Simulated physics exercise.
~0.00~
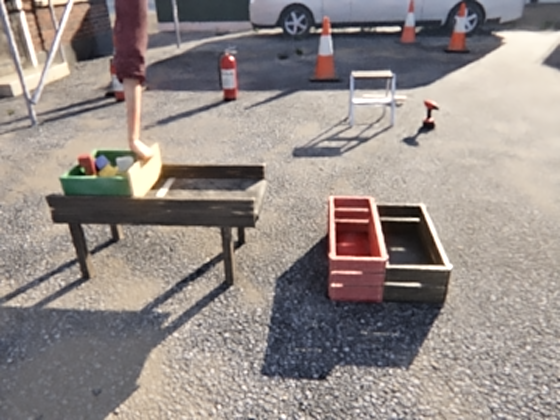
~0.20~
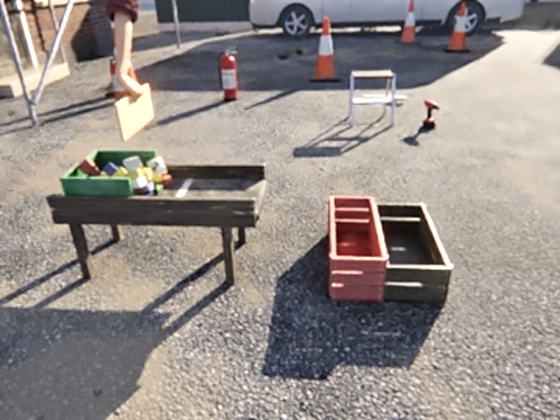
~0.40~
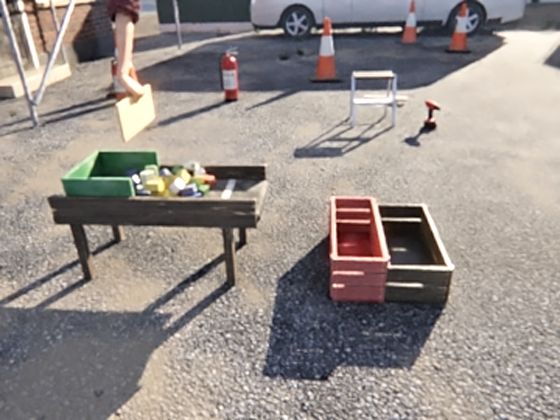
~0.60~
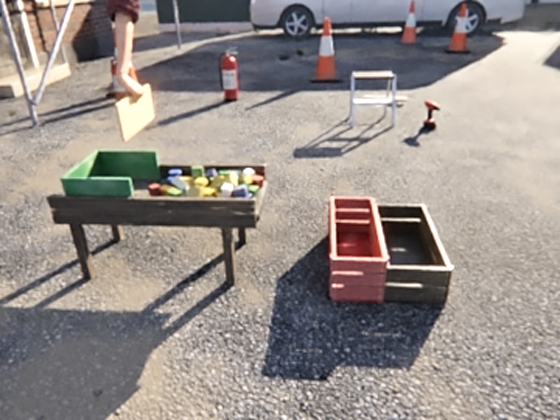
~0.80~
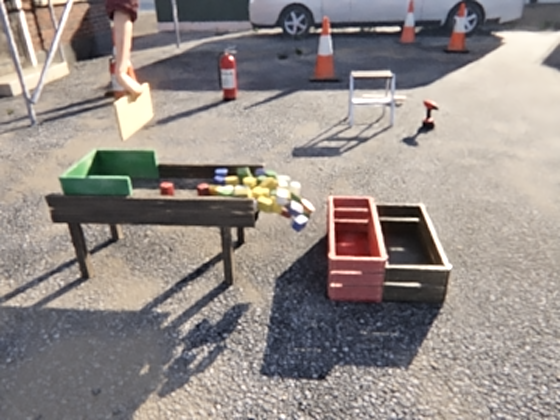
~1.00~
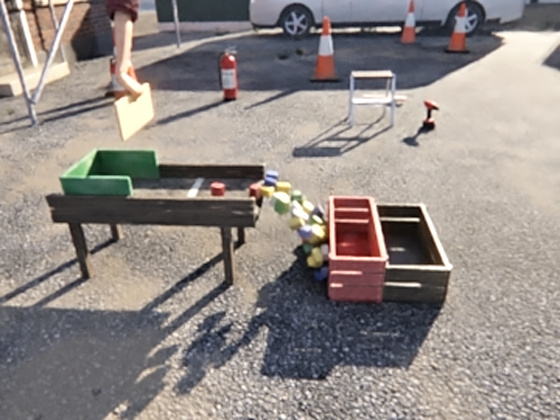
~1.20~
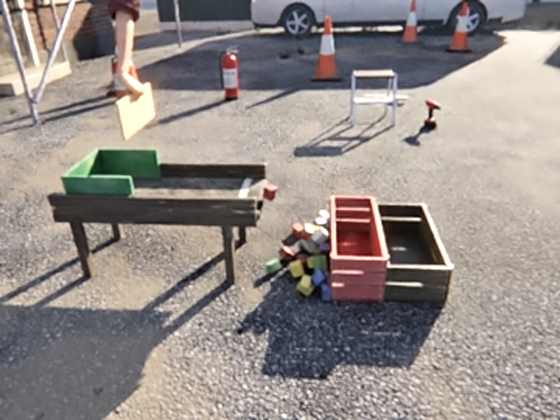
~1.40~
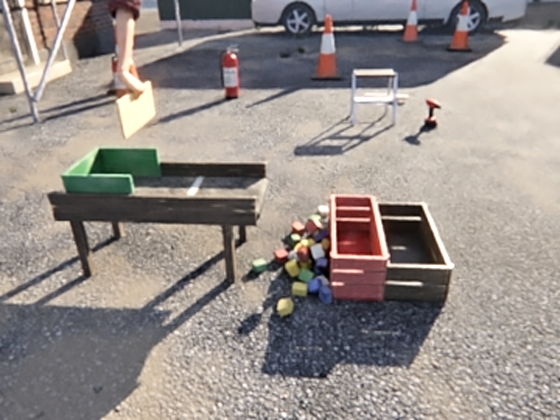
We see a hand lift a panel from the green pen on a raised conveyor, and colourful toy bricks ride right along the belt, spill off its end and pile up on the ground short of the red tub, leaving it and the black tote empty.
